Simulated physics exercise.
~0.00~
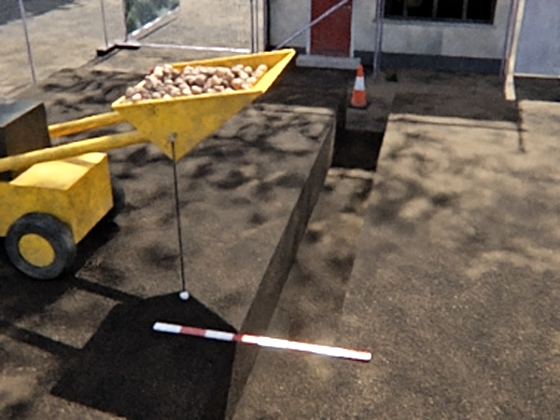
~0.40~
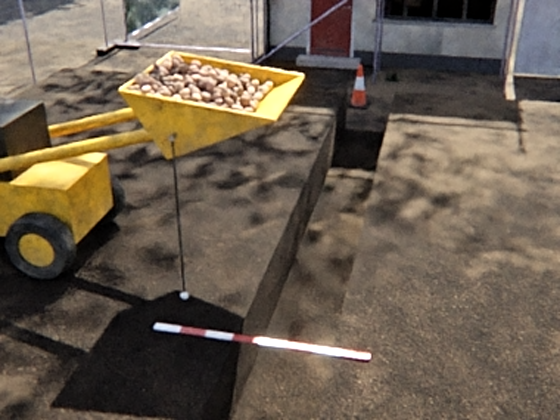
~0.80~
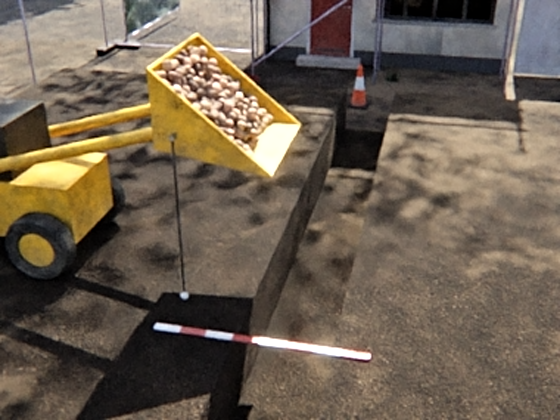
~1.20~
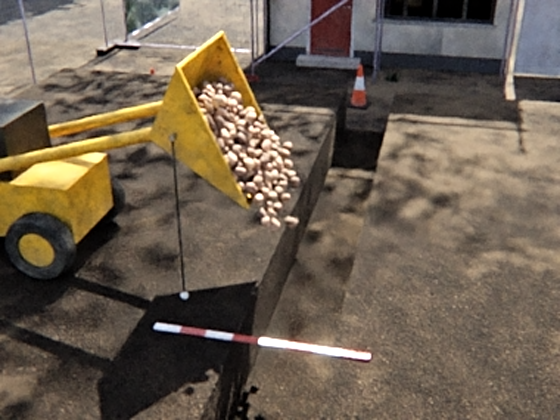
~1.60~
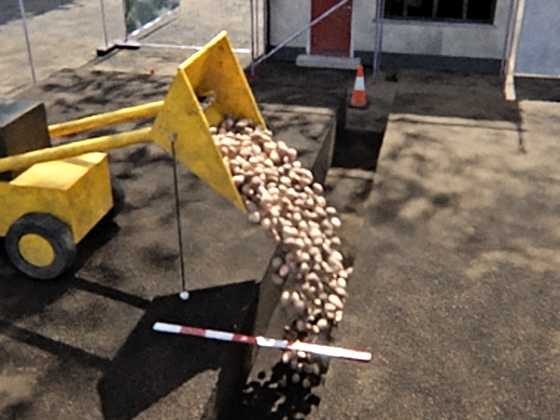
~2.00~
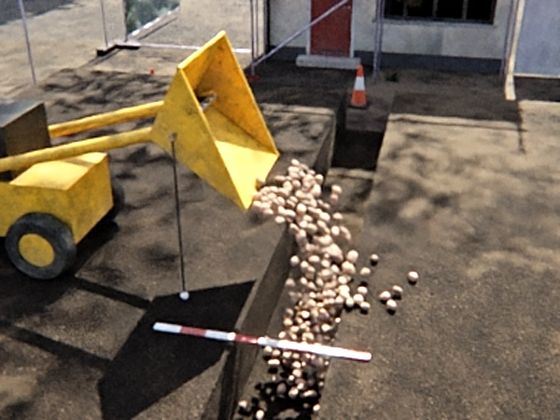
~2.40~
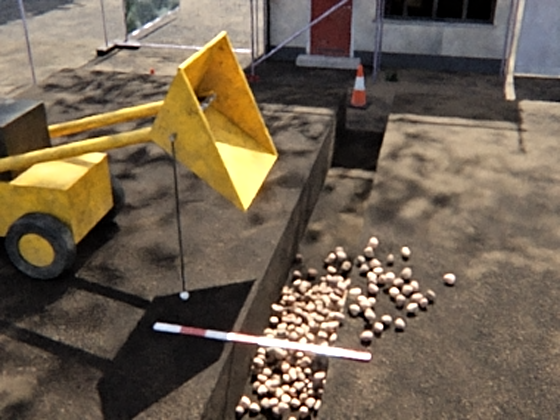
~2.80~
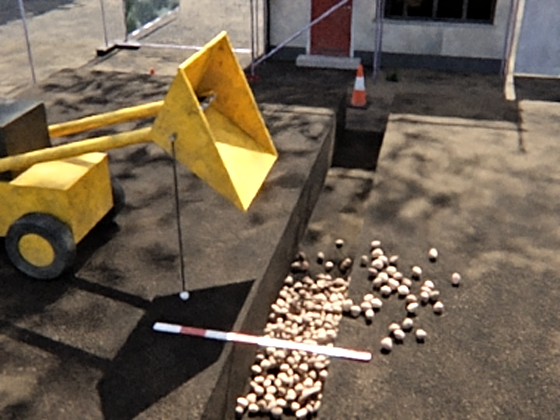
The clip shows a yellow loader holding a bucket of rounded stones beside a trench, with a red and white rod lying nearby. The bucket tips forward to the right, the stones pour out, and most settle in the trench while some scatter beyond it, leaving the bucket empty.
